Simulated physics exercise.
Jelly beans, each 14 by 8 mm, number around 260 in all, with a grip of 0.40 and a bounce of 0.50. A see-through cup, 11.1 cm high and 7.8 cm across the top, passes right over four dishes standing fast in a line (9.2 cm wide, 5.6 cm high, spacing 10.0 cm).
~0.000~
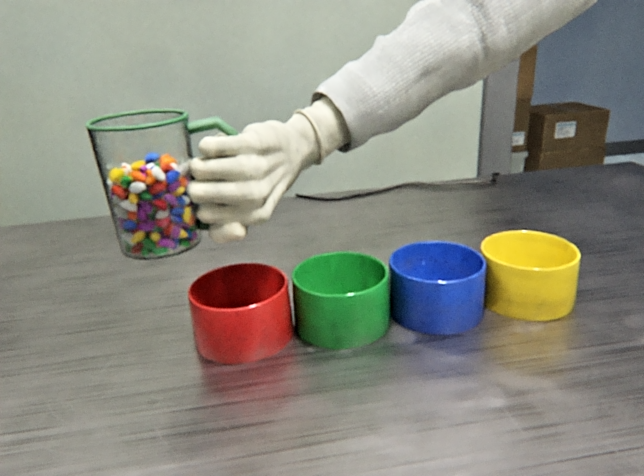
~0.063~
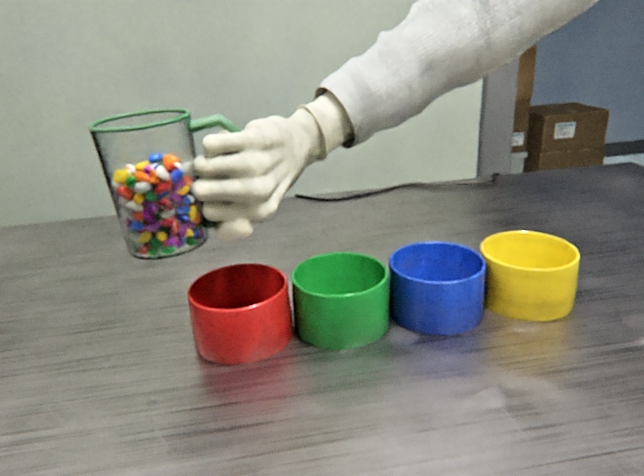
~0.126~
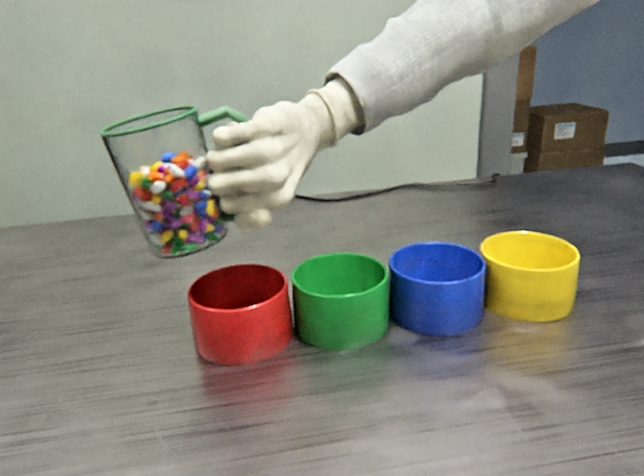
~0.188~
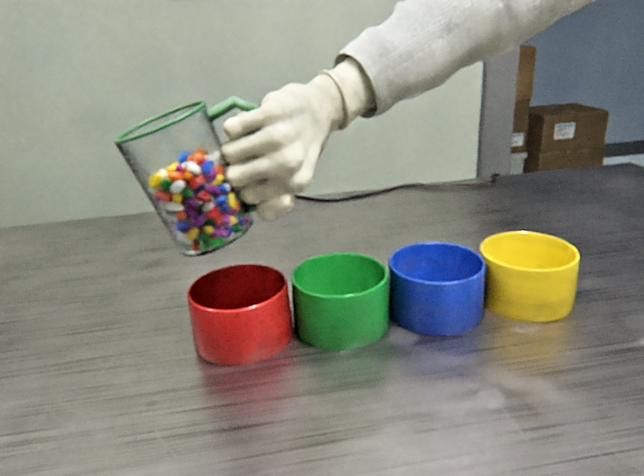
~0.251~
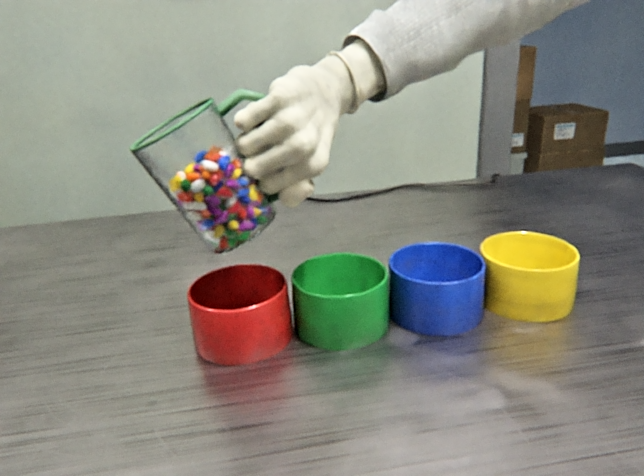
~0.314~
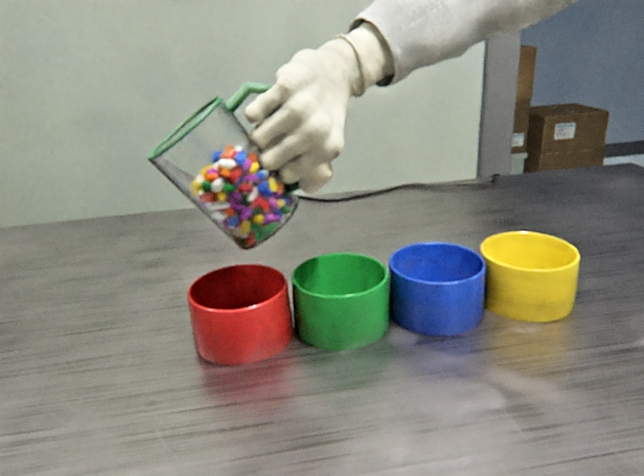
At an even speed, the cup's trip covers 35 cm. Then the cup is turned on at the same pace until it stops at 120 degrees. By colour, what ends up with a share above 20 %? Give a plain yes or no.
Red - no, blue - yes, green - yes, yellow - no, counter - no.
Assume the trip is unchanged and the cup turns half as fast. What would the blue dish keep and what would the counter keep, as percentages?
Blue 100, counter 0.
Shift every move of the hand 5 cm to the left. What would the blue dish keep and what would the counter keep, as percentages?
The blue dish would get 10 and the counter 10.
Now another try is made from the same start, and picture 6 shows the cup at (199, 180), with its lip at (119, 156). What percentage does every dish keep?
Kept per dish: Red = 20, blue = 0, green = 60, yellow = 0.
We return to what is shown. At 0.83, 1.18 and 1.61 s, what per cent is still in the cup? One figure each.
Roughly 100, then 30, then 0.
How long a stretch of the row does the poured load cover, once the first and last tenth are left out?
Length: Approx. 13 cm.
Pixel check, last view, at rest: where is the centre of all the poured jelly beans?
About (411, 299).
After 0.83 s, tilt 103 degrees; cup holds 100 %.
After 1.18 s, tilt 120 degrees; cup holds 30 %, blue 25 %, green 35 %.
Then, at 1.61 s, tilt 120 degrees; cup holds 0 %, blue 55 %, green 35 %.
By 2.3 s all is still; red 0 %, blue 55 %, green 35 %, yellow 0 %, counter 10 %.
